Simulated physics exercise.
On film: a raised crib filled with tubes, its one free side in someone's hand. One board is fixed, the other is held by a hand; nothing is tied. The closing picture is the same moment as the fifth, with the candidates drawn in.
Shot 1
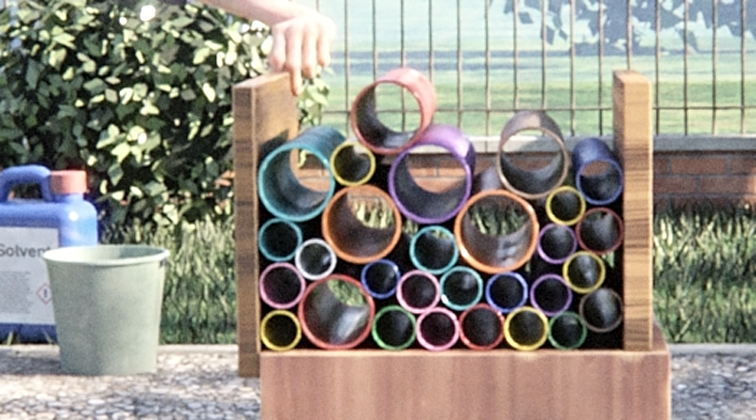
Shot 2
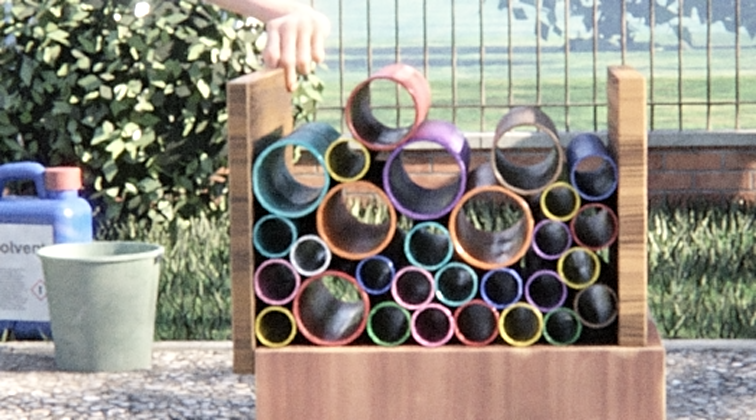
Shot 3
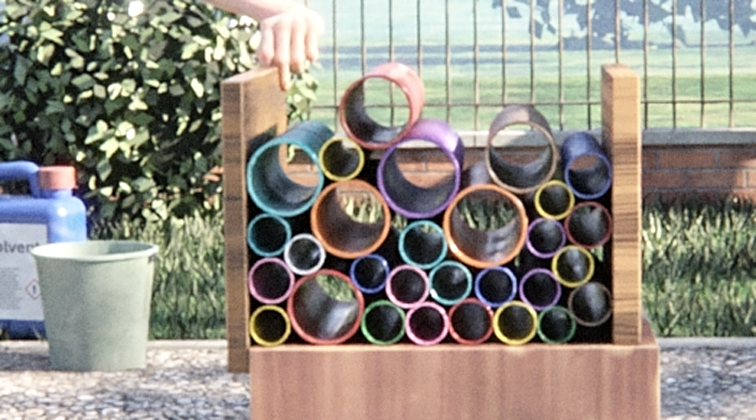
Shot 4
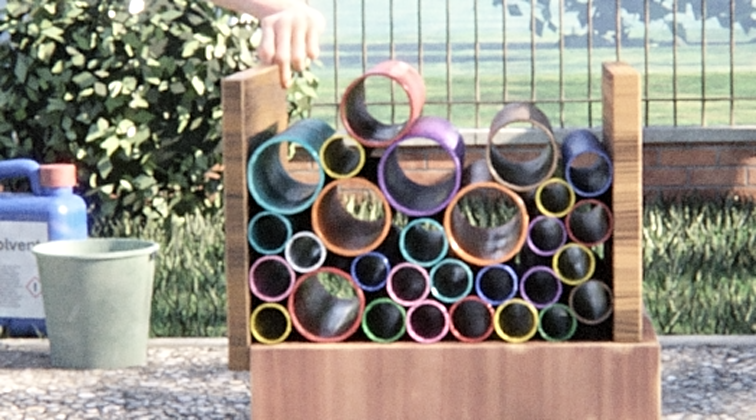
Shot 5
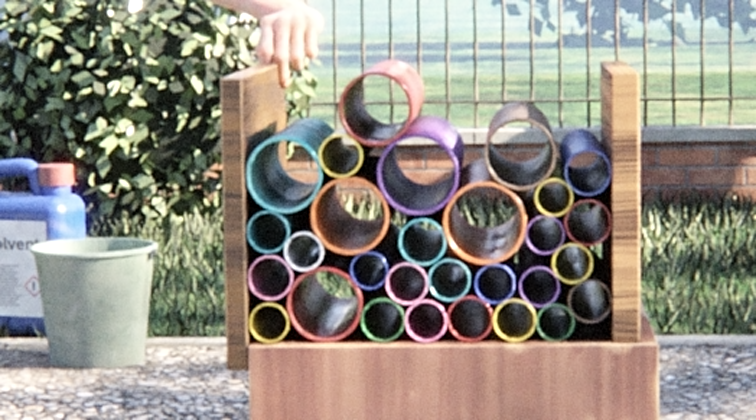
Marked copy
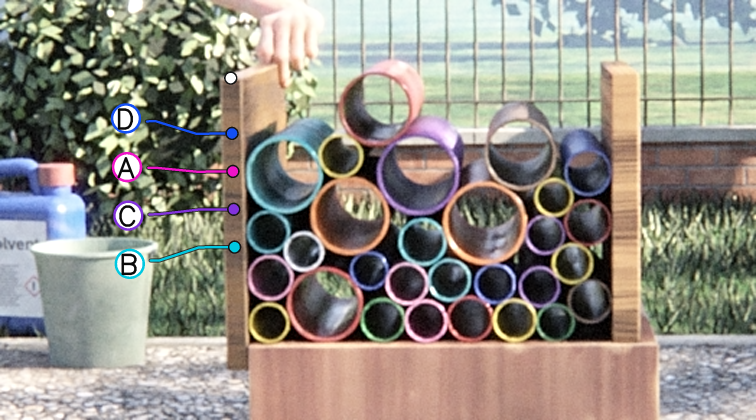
In a garden by a hedge and a metal fence, colourful tubes lie stacked between two upright boards on a wooden base, near a blue solvent container and a green bucket. A hand rests atop the left board; the view shifts very slightly, and the tubes stay in place throughout.
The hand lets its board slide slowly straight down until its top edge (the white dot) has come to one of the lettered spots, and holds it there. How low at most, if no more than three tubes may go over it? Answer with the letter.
Lower it to B and no more.
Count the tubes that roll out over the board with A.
It comes to none.
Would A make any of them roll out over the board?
At A: No.
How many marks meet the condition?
Four of them.
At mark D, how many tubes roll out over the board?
At D the number is none.
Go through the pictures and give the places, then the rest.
A yellow tube (280, 331); a yellow tube (526, 328); a blue tube (506, 292), in the first picture.
A blue tube (501, 288); a turquoise tube (274, 236), in the second picture.
A turquoise tube (285, 178); a brown tube (521, 157), in the third picture.
Side board (259, 205); a yellow tube (270, 324), in the fourth picture.
A yellow tube (515, 320); a blue tube (495, 284); a turquoise tube (268, 232), in the fifth picture.
On the marked copy, A at (233, 171); B at (235, 247); C at (234, 209); D at (232, 134); the white dot at (231, 78).
Taking B. A third of the way, top of the board (245, 173).
Two thirds of the way, top of the board (246, 246).
When it is over, top of the board (246, 246), two out over the board.
As for the rest, A none out over the board; C none out over the board; D none out over the board.
